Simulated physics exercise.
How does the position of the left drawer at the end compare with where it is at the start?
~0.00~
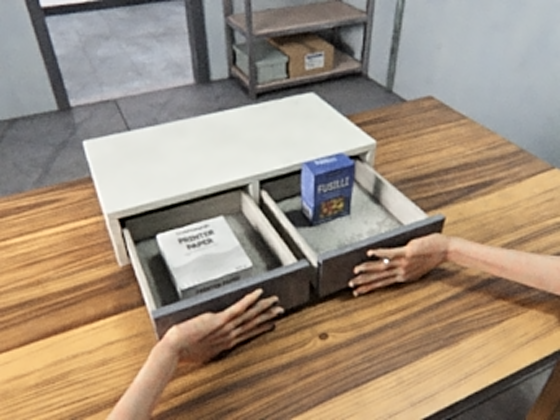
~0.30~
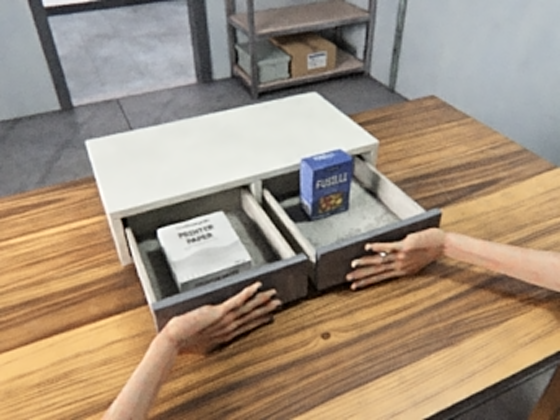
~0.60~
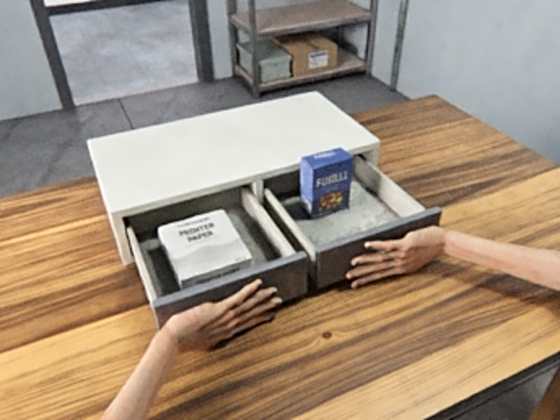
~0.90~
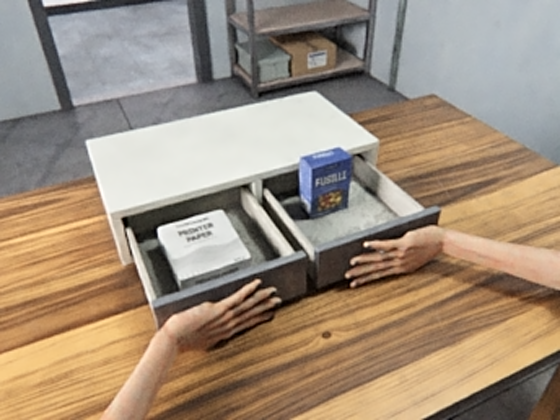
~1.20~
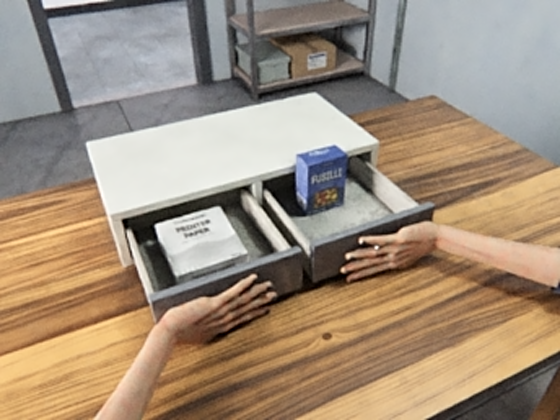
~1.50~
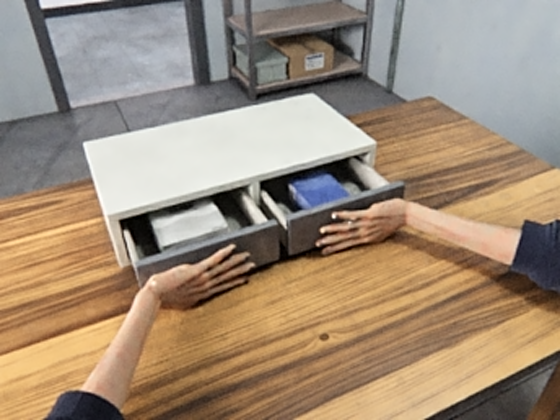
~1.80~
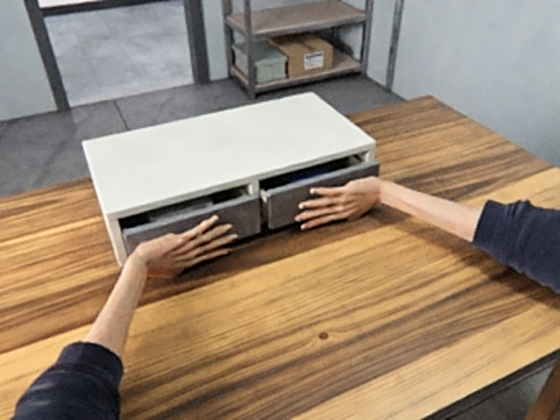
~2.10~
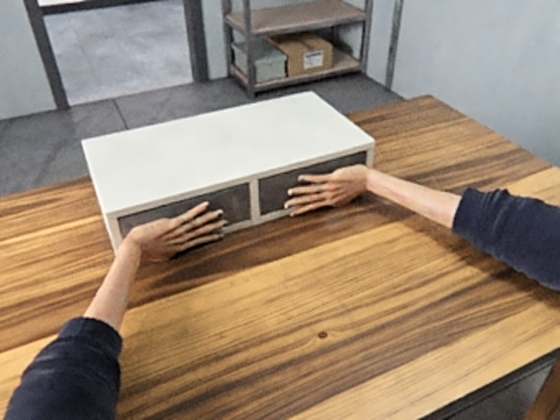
At the start the left drawer sticks out of the white chest with a white box showing inside. By the end it has been pushed back in and sits shut, flush with the front of the chest.
